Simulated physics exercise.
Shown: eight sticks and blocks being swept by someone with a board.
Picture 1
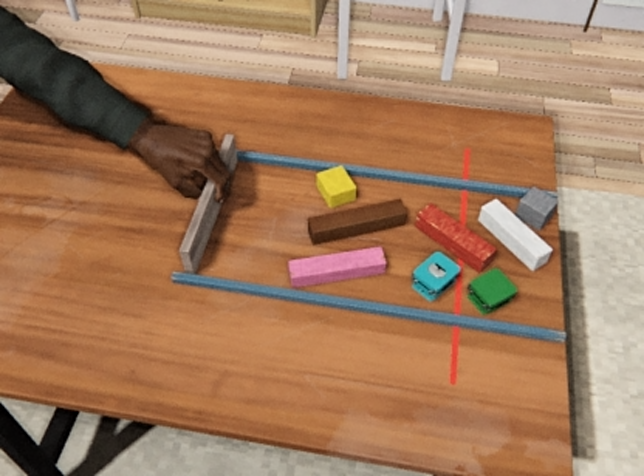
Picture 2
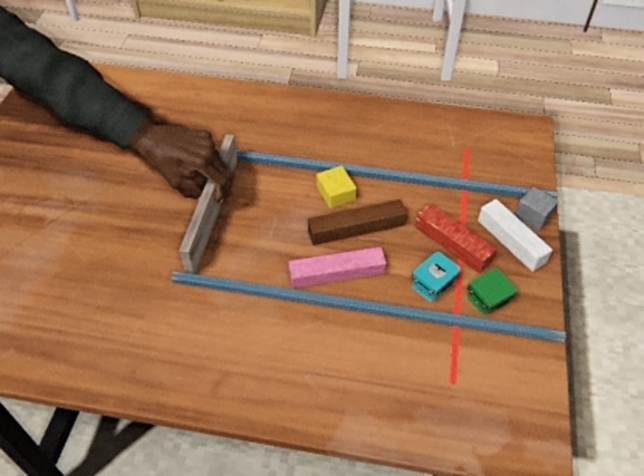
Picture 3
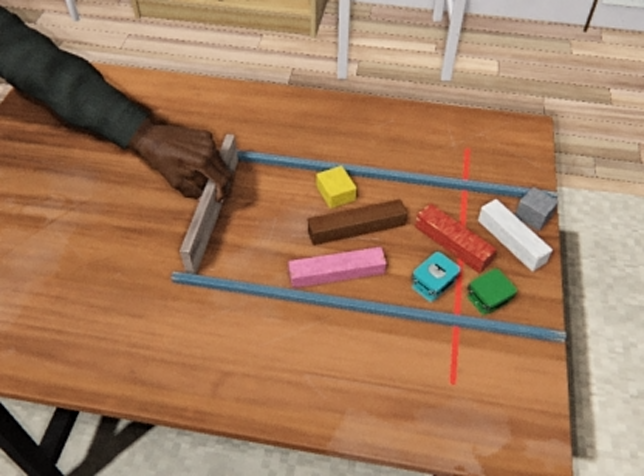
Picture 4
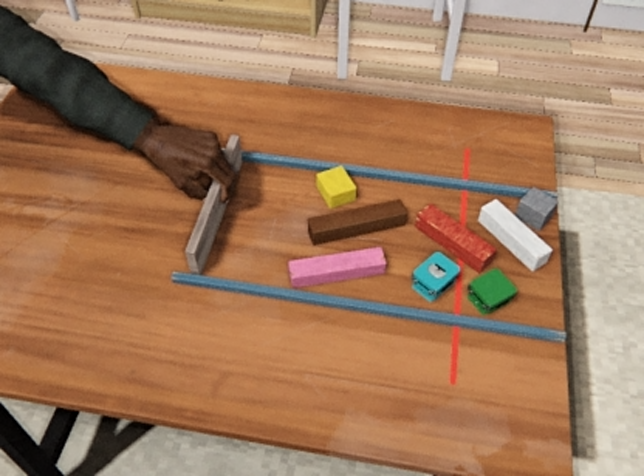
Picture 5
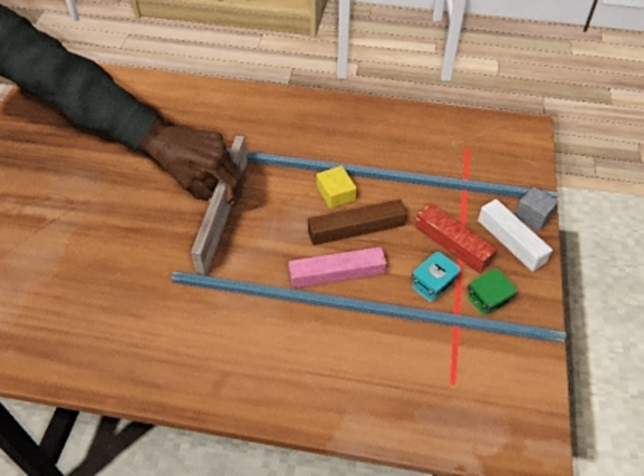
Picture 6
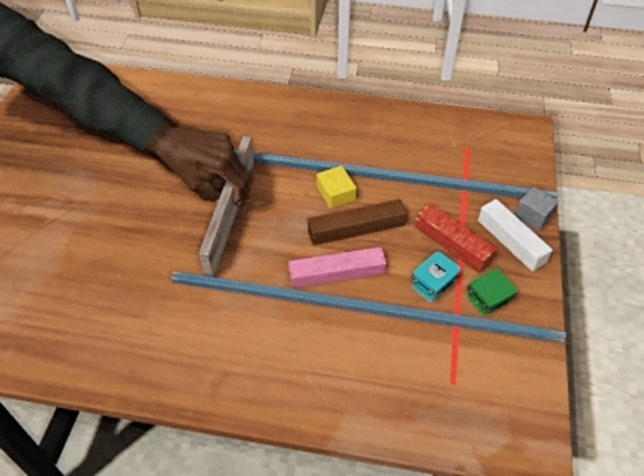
Wooden tabletop, a hand sliding a grey board slightly rightward between two blue rails, while eight coloured sticks and blocks lie still.
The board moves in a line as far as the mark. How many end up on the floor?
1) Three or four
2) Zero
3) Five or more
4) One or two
Zero (2).
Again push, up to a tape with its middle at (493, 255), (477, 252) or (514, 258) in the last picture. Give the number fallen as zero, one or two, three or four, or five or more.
Counts for the three tries are three to four, either one or two and three to four.
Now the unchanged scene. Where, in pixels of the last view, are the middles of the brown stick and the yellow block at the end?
The brown stick ends at (497, 237) and the yellow block at (479, 210).
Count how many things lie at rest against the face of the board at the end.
Total: 3.
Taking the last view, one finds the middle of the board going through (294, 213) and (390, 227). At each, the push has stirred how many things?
That gives 0 for the first and 5 for the second.
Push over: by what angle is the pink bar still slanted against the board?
It comes to around 30 degrees.
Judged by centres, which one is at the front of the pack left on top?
The white bar is the one you want.
Soon after, none off yet; grey block at rest near (536, 209); white bar at rest near (514, 235); green case at rest near (491, 293).
In the end, the number that fall off is zero.
